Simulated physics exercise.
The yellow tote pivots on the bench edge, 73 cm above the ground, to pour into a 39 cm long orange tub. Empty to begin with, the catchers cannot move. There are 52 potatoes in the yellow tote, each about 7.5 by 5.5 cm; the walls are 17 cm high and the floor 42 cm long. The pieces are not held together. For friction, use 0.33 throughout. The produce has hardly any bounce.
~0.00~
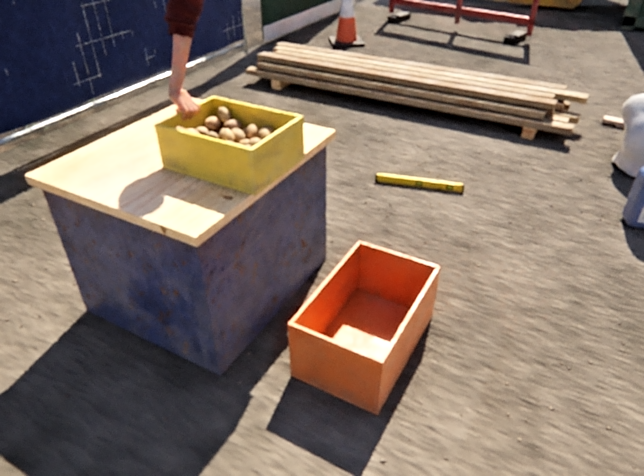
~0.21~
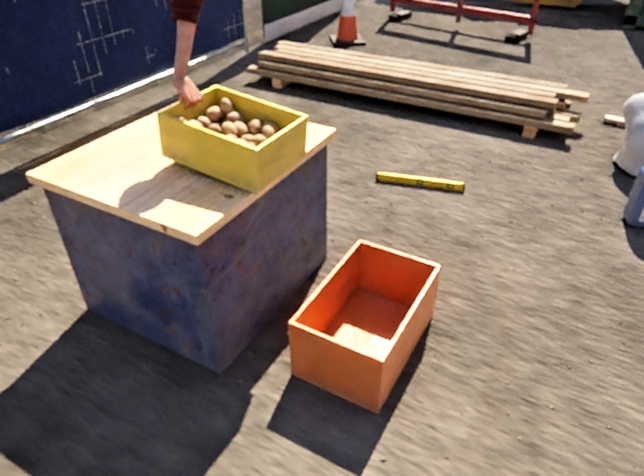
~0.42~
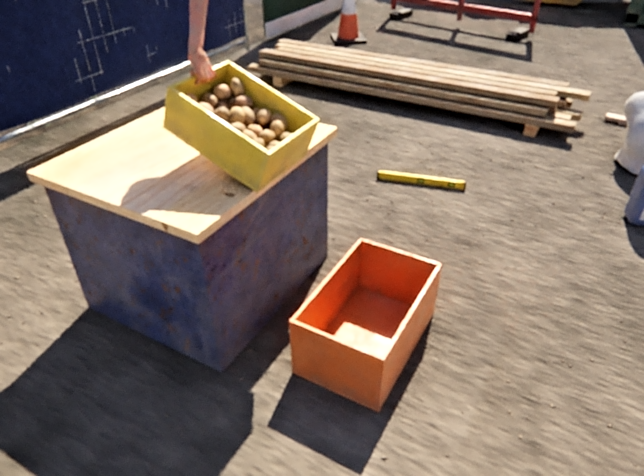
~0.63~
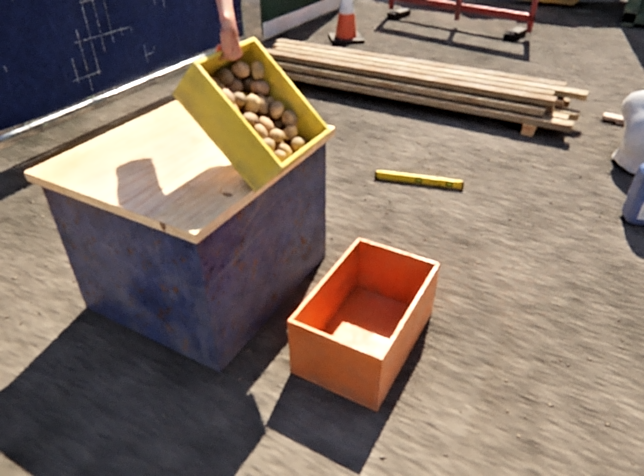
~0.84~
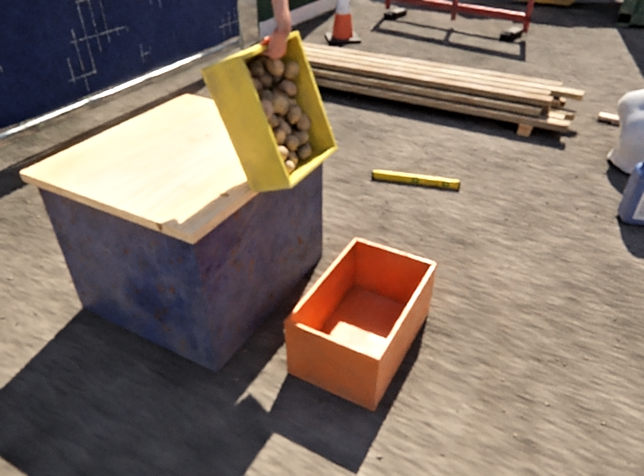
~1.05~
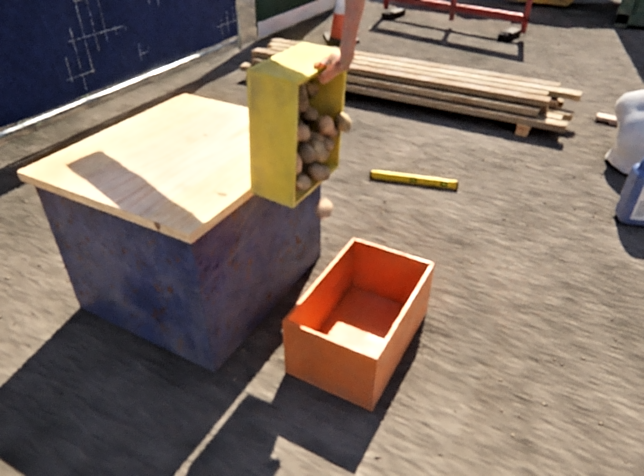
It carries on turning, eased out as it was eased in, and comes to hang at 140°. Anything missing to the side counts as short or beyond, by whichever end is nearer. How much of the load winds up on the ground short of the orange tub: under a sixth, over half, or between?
Result: Below one in six of the potatoes end up on the ground short of the orange tub.
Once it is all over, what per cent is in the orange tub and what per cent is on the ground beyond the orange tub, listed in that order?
Shares, in order: About 100 percent and 0 percent.
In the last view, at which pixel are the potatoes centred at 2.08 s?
Centre: Approx. (367, 335).
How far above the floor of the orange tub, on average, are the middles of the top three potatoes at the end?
It reaches close to 9 cm.
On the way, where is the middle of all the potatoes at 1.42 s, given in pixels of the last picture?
I'd put it close to (350, 249).
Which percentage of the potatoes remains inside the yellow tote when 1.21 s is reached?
Roughly 70 percent.
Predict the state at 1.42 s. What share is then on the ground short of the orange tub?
I'd put it near 0 in a hundred by then.
After 1.21 s, tilt 111°; 37 still in the yellow tote, 1 in the orange tub and 14 in the air.
After 1.42 s, tilt 129°; 8 still in the yellow tote, 18 in the orange tub and 26 in the air.
After 1.71 s, tilt 140°; 51 in the orange tub and 1 in the air.
Final count (at 2.08 s), 52 in the orange tub. Asked share, 0 of 52, 0 per cent.
